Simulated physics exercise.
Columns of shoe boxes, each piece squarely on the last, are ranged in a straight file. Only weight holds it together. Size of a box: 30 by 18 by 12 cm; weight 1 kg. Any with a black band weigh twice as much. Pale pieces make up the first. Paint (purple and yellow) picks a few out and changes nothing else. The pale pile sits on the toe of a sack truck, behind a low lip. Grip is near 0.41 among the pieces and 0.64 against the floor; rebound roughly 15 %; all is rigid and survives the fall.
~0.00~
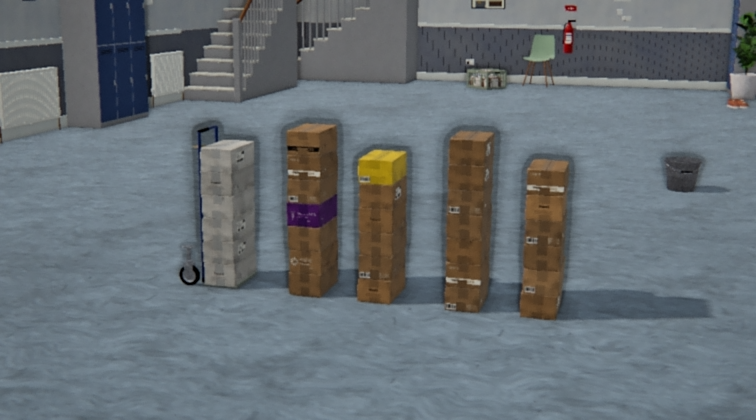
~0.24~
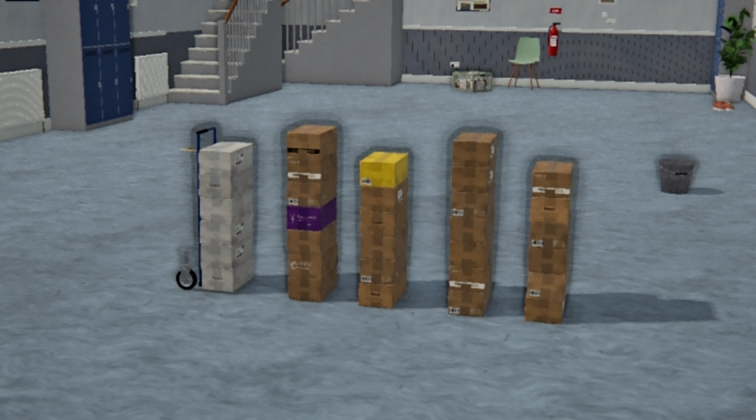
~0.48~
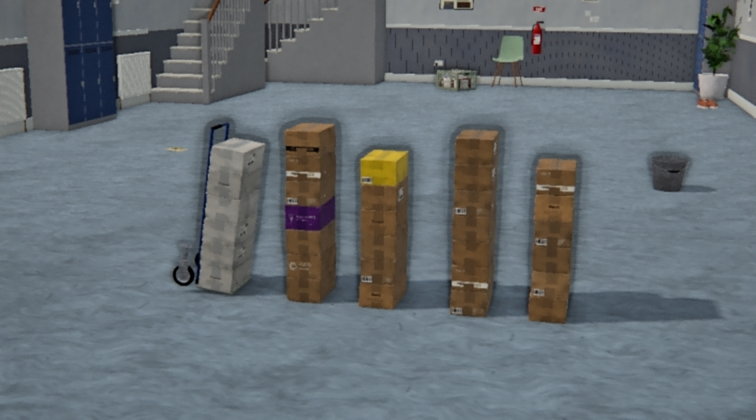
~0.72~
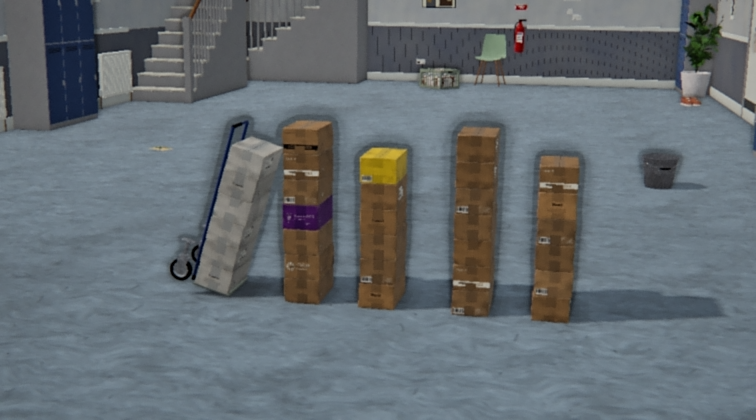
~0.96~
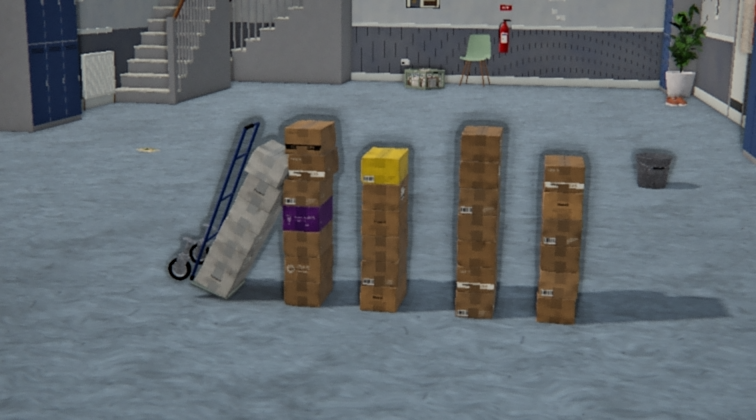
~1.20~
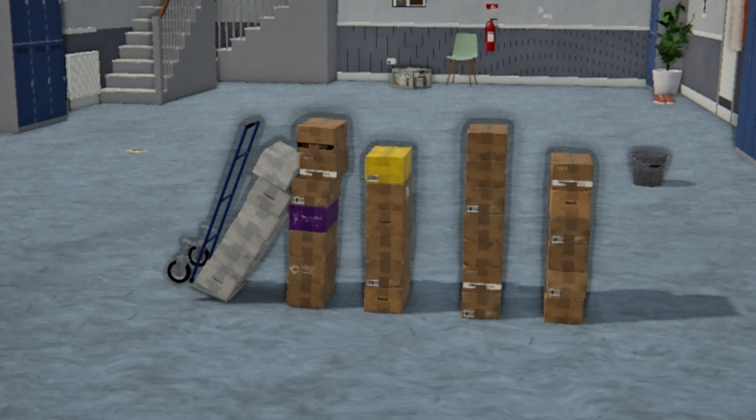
A hand truck tilts forward, leaning its pale box stack rightward against the next brown column.
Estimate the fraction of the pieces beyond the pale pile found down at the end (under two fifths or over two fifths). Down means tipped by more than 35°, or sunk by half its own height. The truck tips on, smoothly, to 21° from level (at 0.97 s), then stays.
Ending down: Upwards of two fifths.
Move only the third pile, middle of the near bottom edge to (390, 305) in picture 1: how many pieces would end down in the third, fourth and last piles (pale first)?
Then third 5, fourth 7, last 5.
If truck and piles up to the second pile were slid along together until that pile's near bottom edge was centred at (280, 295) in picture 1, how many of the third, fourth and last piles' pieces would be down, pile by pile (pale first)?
In that case third 5, fourth 7, last 6.
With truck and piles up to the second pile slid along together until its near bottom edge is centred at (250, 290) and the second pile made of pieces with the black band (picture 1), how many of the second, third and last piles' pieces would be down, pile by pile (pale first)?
In that case second 0, third 0, last 0.
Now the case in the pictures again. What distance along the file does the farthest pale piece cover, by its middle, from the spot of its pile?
About 70 cm.
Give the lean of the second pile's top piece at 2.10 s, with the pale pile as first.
Roughly 20° from upright.
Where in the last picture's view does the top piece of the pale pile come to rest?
Near (360, 219).
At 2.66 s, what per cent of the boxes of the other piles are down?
At that moment 45 per cent.
After 2.10 s, 6 of the pale pile down; none of the 26 other boxes down, 13 disturbed; purple box leaning 21°; yellow box leaning 6°.
After 2.66 s, 6 of the pale pile down; 12 of the 26 other boxes down; purple box leaning 42°, 17 cm lower; yellow box leaning 13°, 9 cm lower.
After 3.24 s, 6 of the pale pile down; 25 of the 26 other boxes down; yellow box leaning 49°, 32 cm lower; purple box leaning 42°, 21 cm lower.
At rest (4.4 s), 6 of the pale pile down; 25 of the 26 other boxes down; purple box leaning 42°, 21 cm lower; yellow box leaning 41°, 34 cm lower. That is 96 per cent. As the last picture would show them, middles, purple box near (413, 260), yellow box near (563, 245).
